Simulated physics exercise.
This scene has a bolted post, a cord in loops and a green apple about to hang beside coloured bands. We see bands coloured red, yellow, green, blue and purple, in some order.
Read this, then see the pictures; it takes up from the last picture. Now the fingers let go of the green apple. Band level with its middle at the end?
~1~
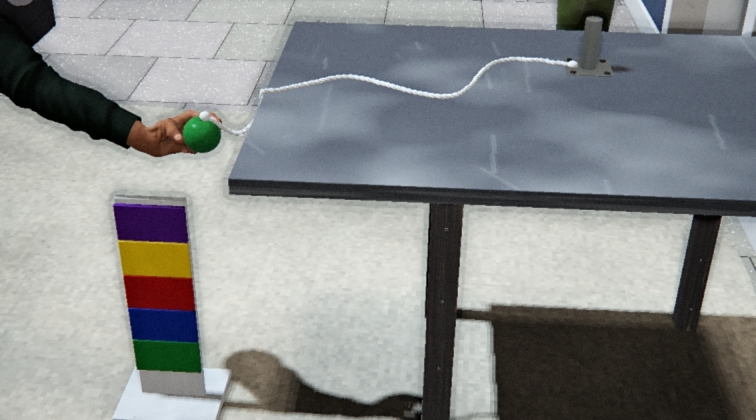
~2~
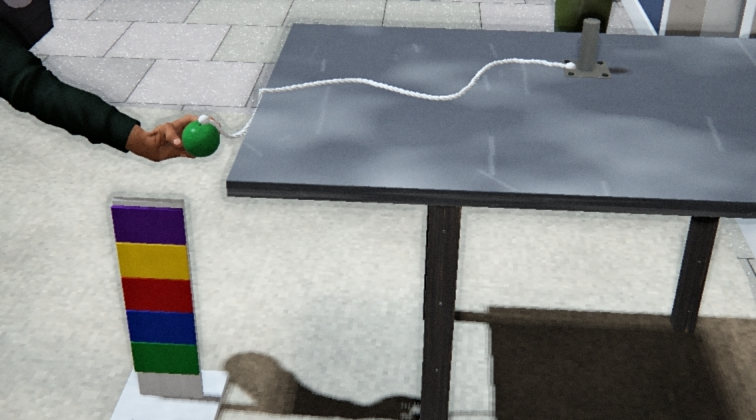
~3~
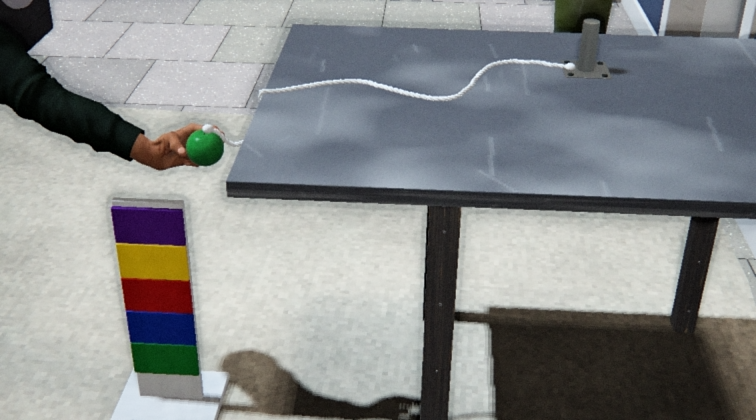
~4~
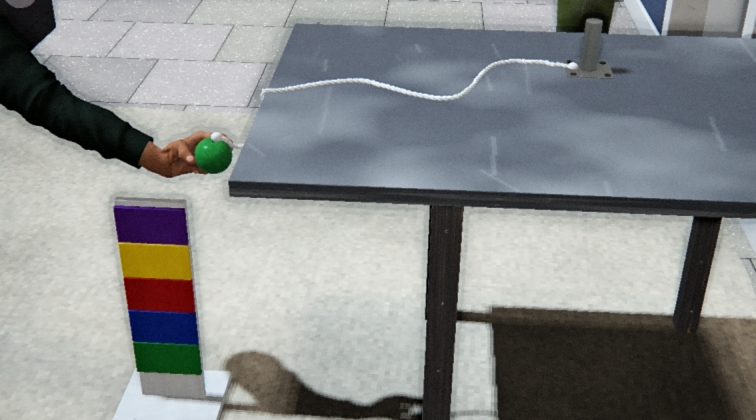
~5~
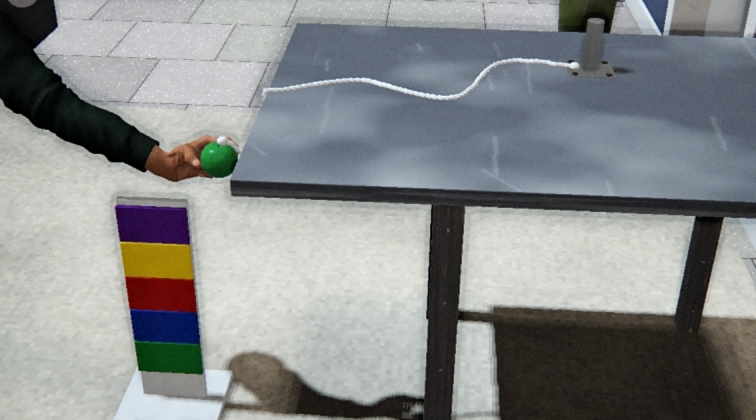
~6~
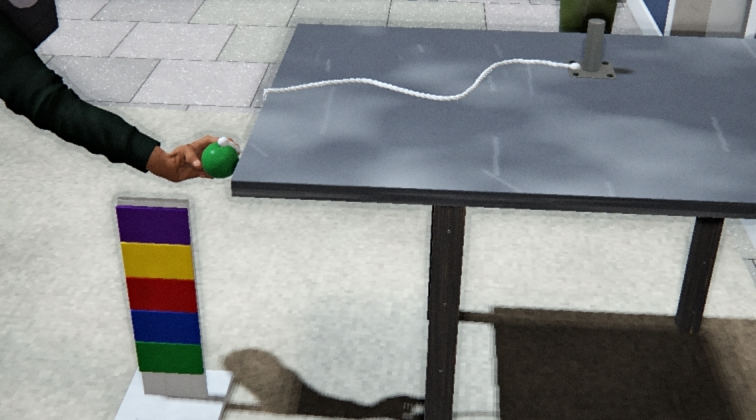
Yellow band.
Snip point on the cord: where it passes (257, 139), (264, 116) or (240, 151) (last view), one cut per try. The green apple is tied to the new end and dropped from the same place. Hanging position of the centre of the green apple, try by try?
Try by try: (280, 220), (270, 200) and (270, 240).
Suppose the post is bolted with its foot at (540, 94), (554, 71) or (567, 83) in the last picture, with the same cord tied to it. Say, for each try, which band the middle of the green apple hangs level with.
Blue; red; red.
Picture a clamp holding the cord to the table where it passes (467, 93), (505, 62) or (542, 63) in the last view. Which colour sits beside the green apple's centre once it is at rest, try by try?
Result per try, in sequence: Purple / yellow / yellow.
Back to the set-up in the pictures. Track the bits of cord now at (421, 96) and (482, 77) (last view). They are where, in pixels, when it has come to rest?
End points: Roughly (361, 80); roughly (457, 75).
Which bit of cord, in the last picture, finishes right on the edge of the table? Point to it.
Look around (339, 82).
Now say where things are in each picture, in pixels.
Green apple (202, 135); purple (150, 225); yellow (155, 260); red (159, 294); blue (163, 326); green (167, 357), in the first frame.
Green apple (201, 139); cord through (532, 62) (478, 77) (423, 96) (347, 81) (265, 94), in the second frame.
Green apple (205, 148), in the third frame.
Green apple (214, 156); cord through (535, 62) (480, 77) (425, 96) (349, 81) (267, 95), in the fourth frame.
Green apple (220, 159), in the fifth frame.
Green apple (220, 160); cord through (537, 62) (482, 77) (428, 97) (352, 81) (270, 94), in the sixth frame.
A little later, apple near (245, 250); level with yellow.
Next, apple near (311, 244); level with yellow.
Later still, apple near (269, 256); level with yellow.
When it is over, apple near (271, 252); level with yellow. The cord holds its middle at yellow.
